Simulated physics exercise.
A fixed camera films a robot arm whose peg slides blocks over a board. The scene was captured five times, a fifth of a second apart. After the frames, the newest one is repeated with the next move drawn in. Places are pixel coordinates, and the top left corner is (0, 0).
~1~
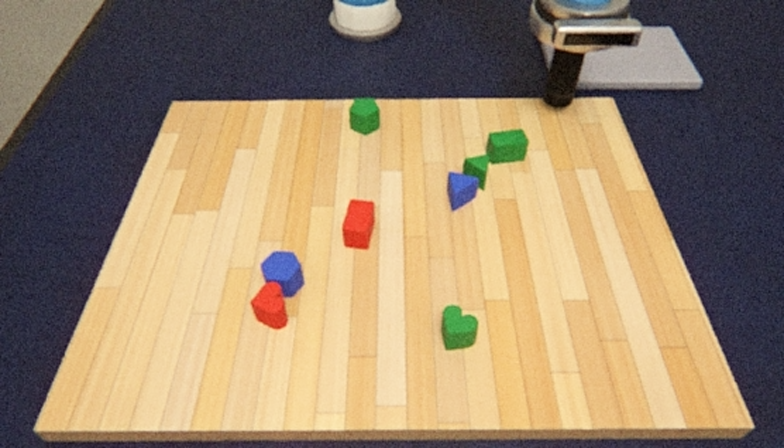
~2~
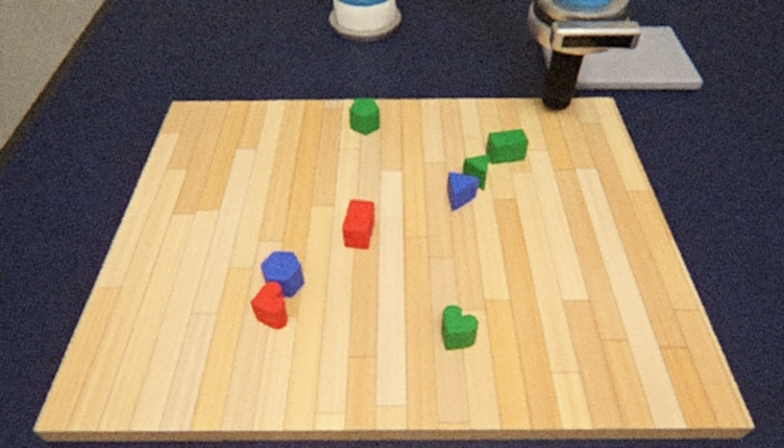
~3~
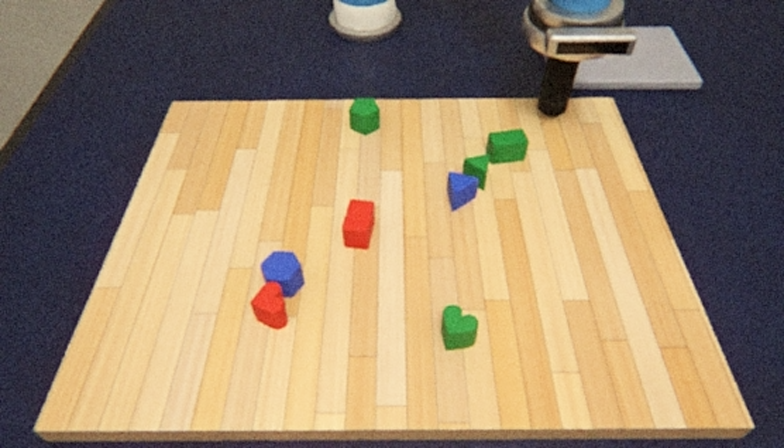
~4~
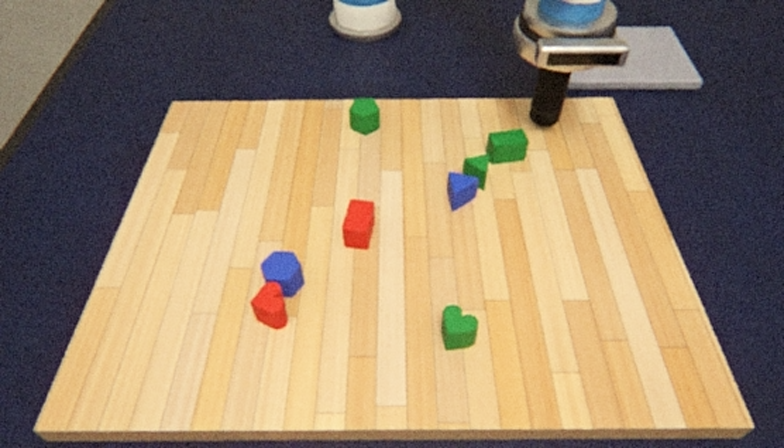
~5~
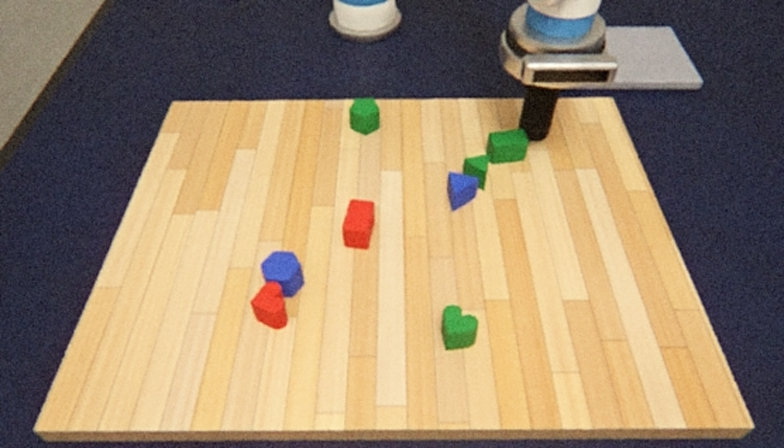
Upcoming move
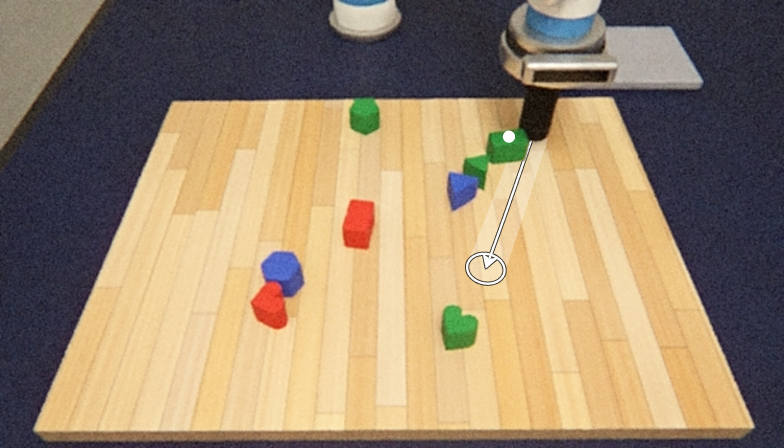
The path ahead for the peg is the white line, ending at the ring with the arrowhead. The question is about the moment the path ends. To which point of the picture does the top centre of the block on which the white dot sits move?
Its top centre is at about (489, 153).
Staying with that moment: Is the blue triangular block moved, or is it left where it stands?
At the end, its place is the same.
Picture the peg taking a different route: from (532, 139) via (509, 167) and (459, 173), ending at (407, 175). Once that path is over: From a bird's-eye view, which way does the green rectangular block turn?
Seen from above, its turn is clockwise.
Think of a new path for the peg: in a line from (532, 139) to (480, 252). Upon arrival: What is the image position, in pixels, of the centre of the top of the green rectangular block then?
At roughly (486, 156).
The line goes straight from (532, 139) to (486, 268); the dot is on the green rectangular block.
The first path, step by step. One third of the way, peg (520, 170); green triangular block (475, 163), turned 25° anticlockwise; green rectangular block (490, 151), turned 85° clockwise.
Two thirds of the way, peg (505, 213); green triangular block (469, 163), turned 15° anticlockwise; green rectangular block (489, 153), turned 105° clockwise.
At the end, peg (487, 262); blue triangular block unmoved; green triangular block (469, 163), turned 15° anticlockwise; green rectangular block (489, 153), turned 105° clockwise.
